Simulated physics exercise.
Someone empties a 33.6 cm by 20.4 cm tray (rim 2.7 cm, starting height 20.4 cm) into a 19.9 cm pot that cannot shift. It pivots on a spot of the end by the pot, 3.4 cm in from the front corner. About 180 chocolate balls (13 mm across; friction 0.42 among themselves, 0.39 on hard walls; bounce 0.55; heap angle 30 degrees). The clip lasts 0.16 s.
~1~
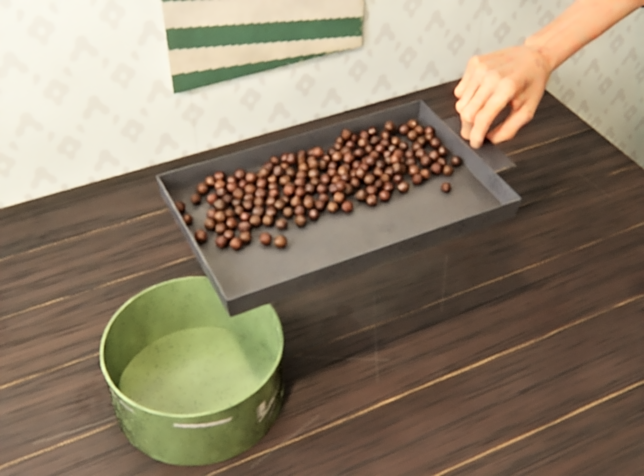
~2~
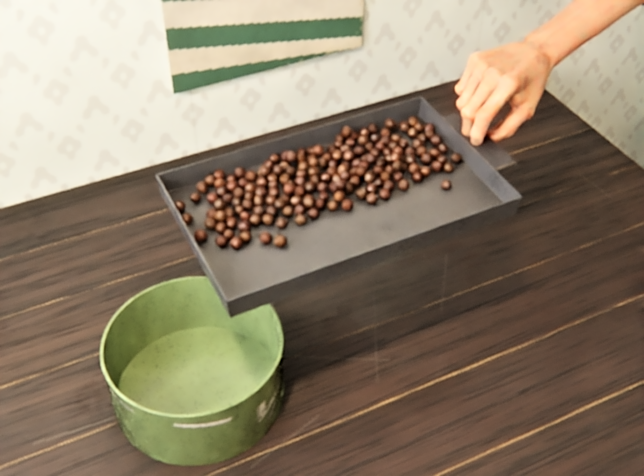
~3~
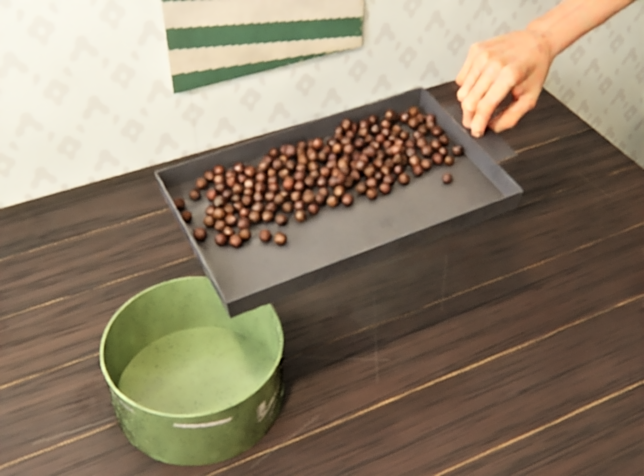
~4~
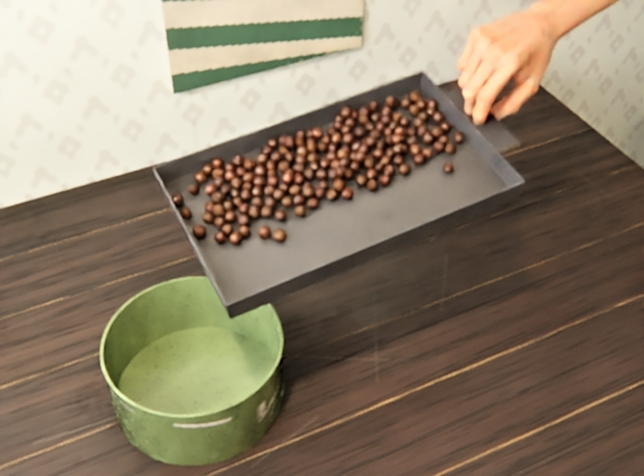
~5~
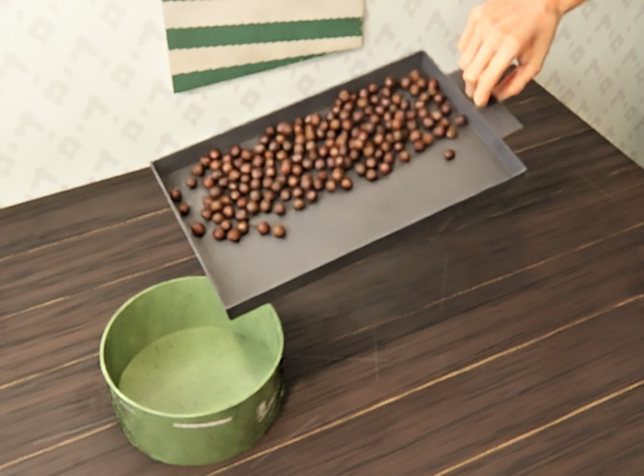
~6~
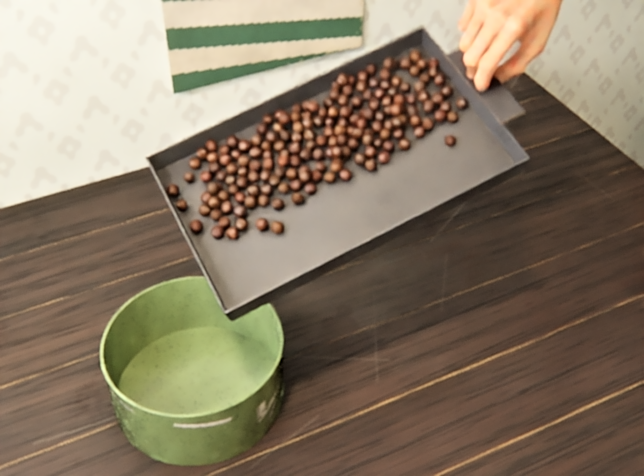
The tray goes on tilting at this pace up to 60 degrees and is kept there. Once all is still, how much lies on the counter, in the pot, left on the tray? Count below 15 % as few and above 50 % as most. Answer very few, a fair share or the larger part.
Counter: The larger part, pot: Very few, tray: A fair share.
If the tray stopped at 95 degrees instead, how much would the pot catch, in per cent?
It would be near 10 per cent.
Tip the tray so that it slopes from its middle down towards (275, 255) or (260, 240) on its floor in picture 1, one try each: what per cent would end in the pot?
About 10 and 15 per cent.
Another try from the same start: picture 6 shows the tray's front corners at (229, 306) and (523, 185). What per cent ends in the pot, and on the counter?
Pot 0, counter 35.
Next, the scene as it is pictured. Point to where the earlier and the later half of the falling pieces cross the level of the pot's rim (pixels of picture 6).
First near (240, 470), later near (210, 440).
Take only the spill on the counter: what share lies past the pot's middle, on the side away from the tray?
Roughly 80 per cent.
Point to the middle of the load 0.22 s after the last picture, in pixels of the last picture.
Near (285, 147).
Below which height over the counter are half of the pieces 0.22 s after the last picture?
Roughly 34 cm.
Then, 0.13 s after the last picture, tilt 42 degrees; the tray holds 100 %, the pot 0 %.
Then, 0.22 s after the last picture, tilt 56 degrees; the tray holds 100 %, the pot 0 %.
Then, 0.44 s after the last picture, tilt 60 degrees; the tray holds 60 %, the pot 0 %.
In the end, counter 60 %, pot 5 %, tray 35 %.
